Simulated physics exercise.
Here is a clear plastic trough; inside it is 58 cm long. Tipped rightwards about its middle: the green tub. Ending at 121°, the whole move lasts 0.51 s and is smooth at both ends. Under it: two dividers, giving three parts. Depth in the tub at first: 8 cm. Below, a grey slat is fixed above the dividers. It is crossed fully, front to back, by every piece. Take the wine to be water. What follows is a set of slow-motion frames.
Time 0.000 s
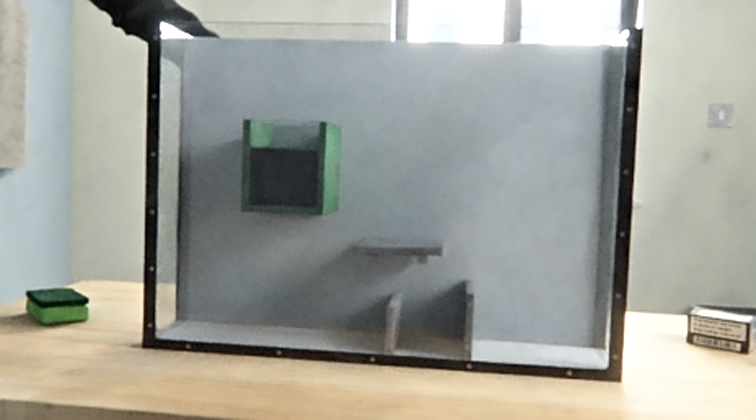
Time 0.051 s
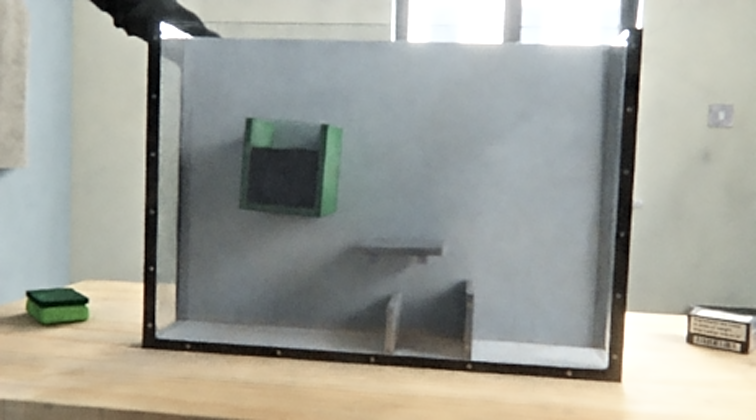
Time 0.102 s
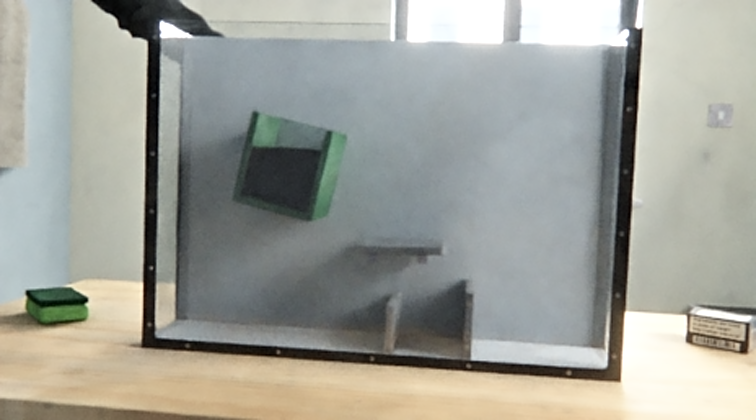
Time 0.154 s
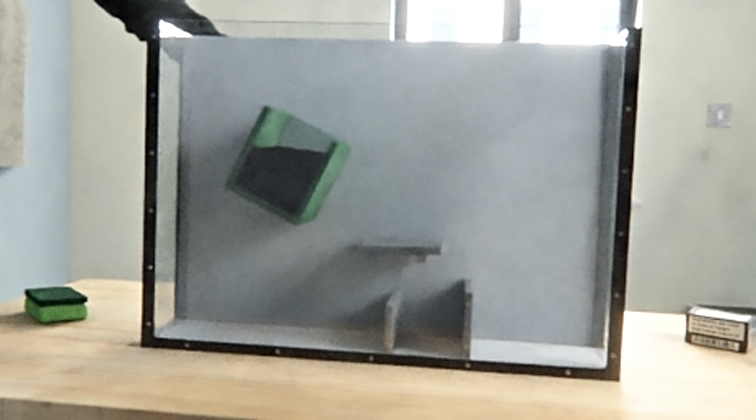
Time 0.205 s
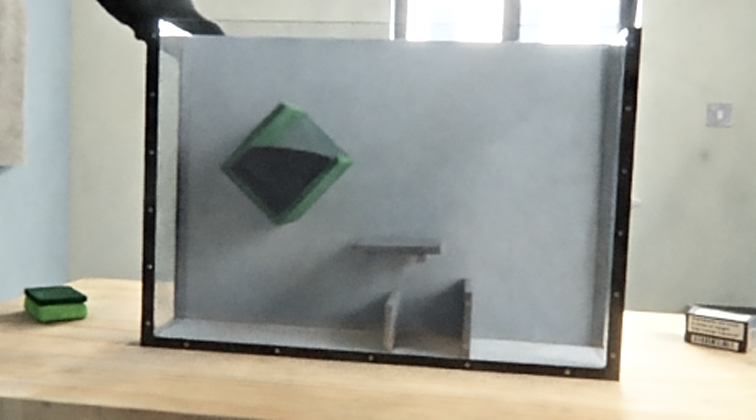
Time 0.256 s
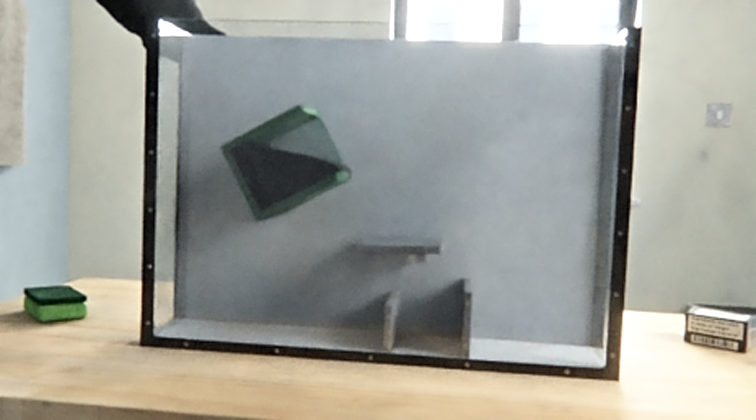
A dark-sleeved arm rests at the upper left corner of a clear, black-edged tank on a pale wooden table, seen from the front in a room with a window behind. Inside are a green tub of dark liquid at left, a small grey shelf and two upright dividers below. The tub turns steadily rightwards, its liquid shifting inside, while the camera stays still.
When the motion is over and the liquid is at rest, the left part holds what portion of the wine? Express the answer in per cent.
The left part holds roughly 80 per cent of the wine.
After 0.45 s 91 per cent has yet to come down; below, left 9, middle 0, right 0.
After 0.69 s 17 per cent has yet to come down; below, left 69, middle 2, right 12.
After 1.01 s 1 per cent has yet to come down; below, left 79, middle 7, right 12.
In the end the left part holds 80, the middle 7 and the right 12 per cent.
